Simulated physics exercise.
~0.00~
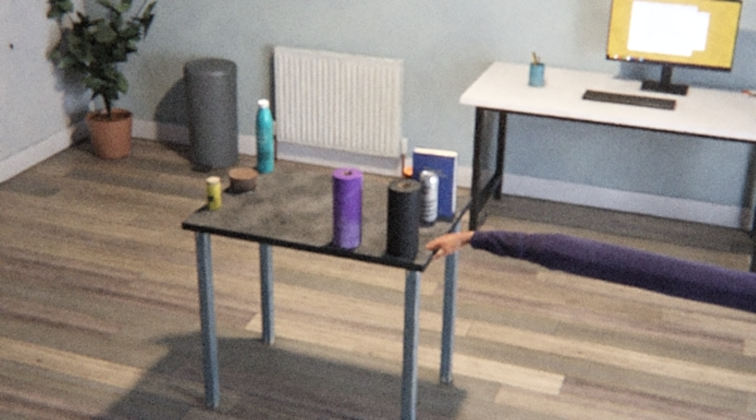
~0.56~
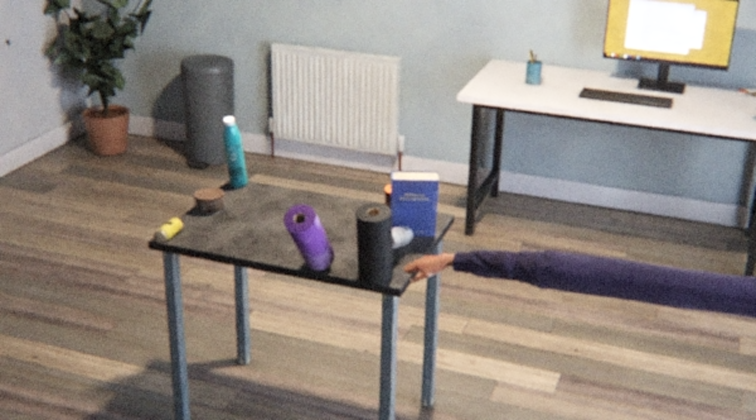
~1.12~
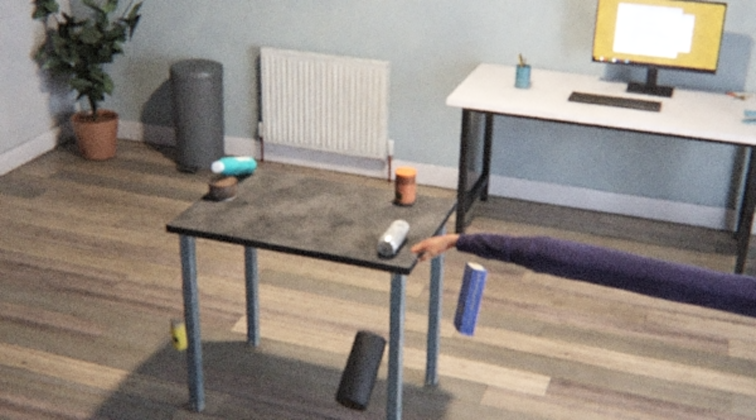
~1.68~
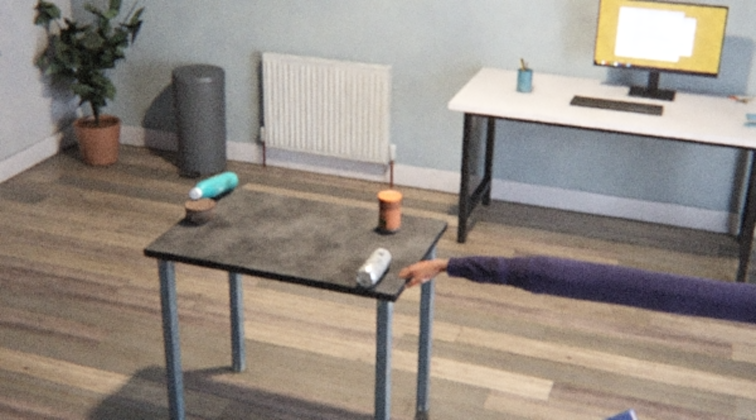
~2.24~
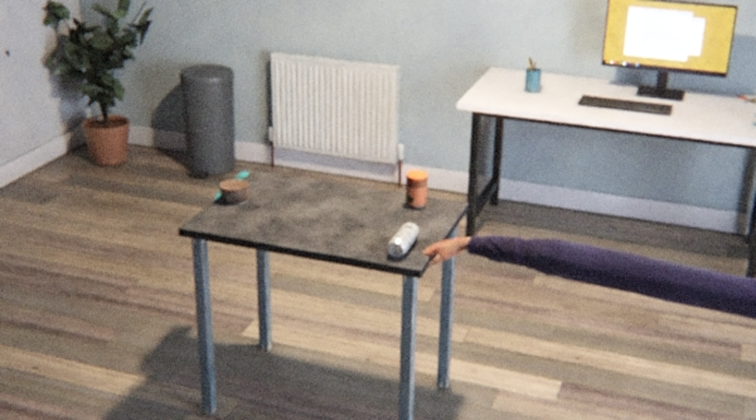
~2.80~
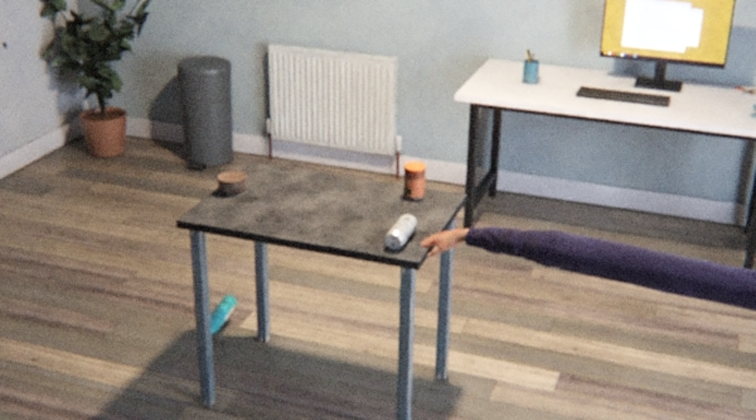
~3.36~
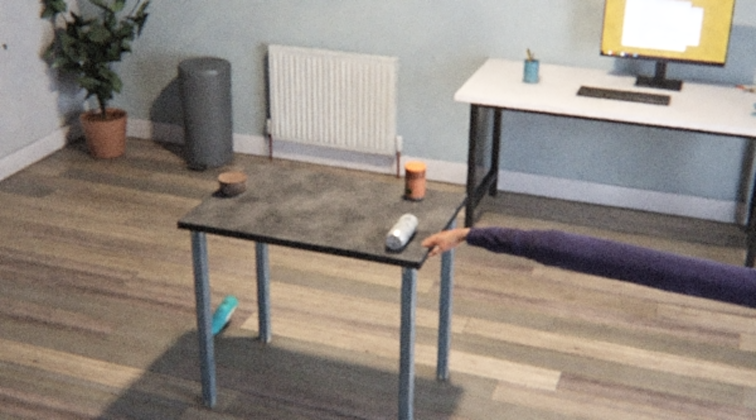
A hand jerked a dark side table back and forth, toppling the bottles and rolls on it, and the purple and black rolls, blue book, yellow shaker and finally the turquoise bottle fell off, leaving a tipped white can, orange tin and brown tub.
